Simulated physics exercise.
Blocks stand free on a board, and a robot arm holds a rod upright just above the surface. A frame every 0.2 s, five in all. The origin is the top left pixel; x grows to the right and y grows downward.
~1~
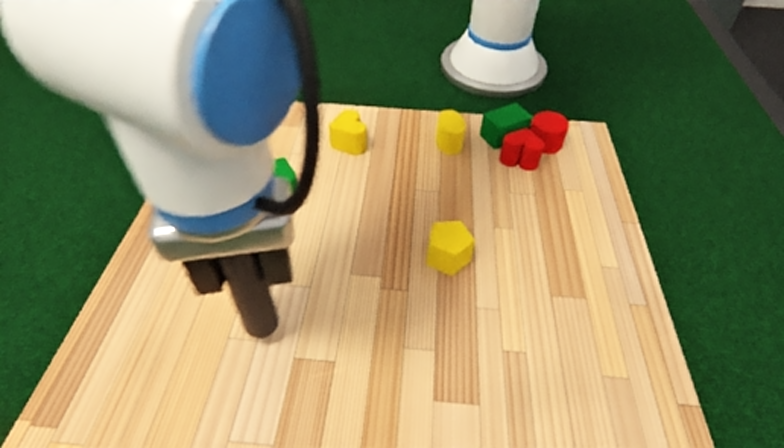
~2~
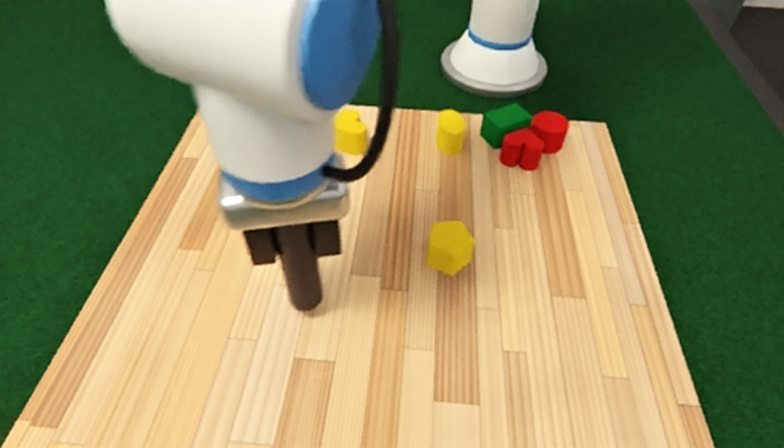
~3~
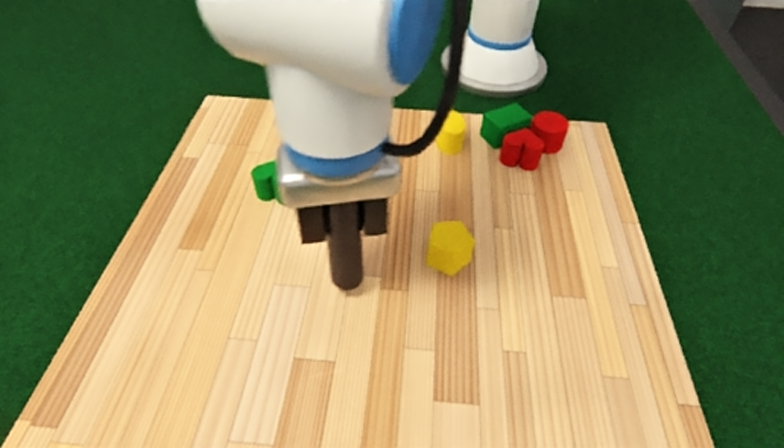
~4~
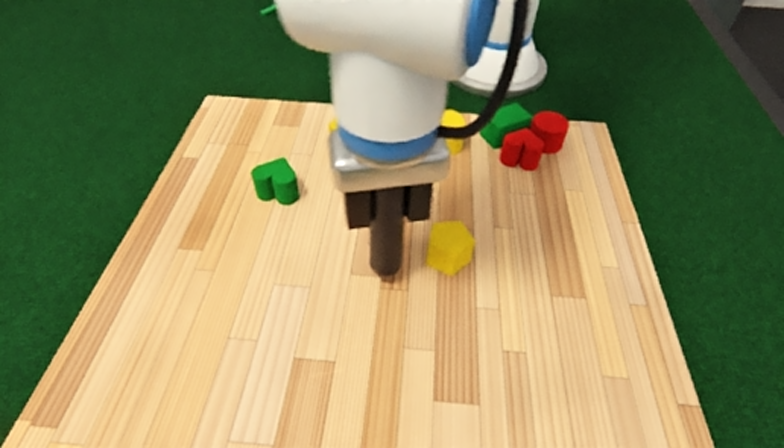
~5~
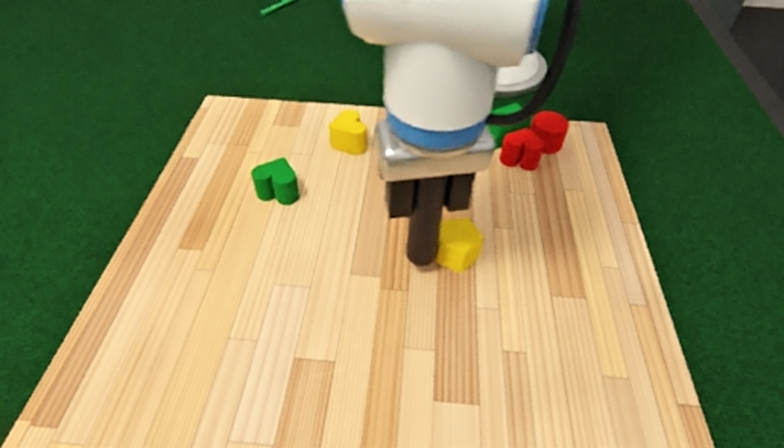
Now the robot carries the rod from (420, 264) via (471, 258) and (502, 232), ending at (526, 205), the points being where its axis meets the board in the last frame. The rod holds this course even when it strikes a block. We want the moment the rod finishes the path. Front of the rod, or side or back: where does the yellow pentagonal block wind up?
At the end of the path, the rod is still pushing the yellow pentagonal block ahead of it.
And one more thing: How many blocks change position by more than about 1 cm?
Going by the path, one block will move.
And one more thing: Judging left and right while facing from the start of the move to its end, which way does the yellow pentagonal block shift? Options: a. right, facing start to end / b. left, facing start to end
My pick is b.
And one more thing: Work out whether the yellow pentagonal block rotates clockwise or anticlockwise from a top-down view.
Spin direction: Counter-clockwise.
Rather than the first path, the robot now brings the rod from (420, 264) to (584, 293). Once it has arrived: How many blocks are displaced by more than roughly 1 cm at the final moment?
Count: 1.
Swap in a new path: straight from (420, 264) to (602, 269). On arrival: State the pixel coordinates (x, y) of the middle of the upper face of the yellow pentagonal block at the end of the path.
Its top centre is at about (505, 218).
The first path, step by step. One third of the way, rod (473, 249); yellow pentagonal block (496, 217), turned 50° anticlockwise.
Two thirds of the way, rod (505, 223); yellow pentagonal block (518, 189), turned 75° anticlockwise.
At the end, rod (529, 196); yellow pentagonal block (534, 162), turned 100° anticlockwise; red heart-shaped block in place.
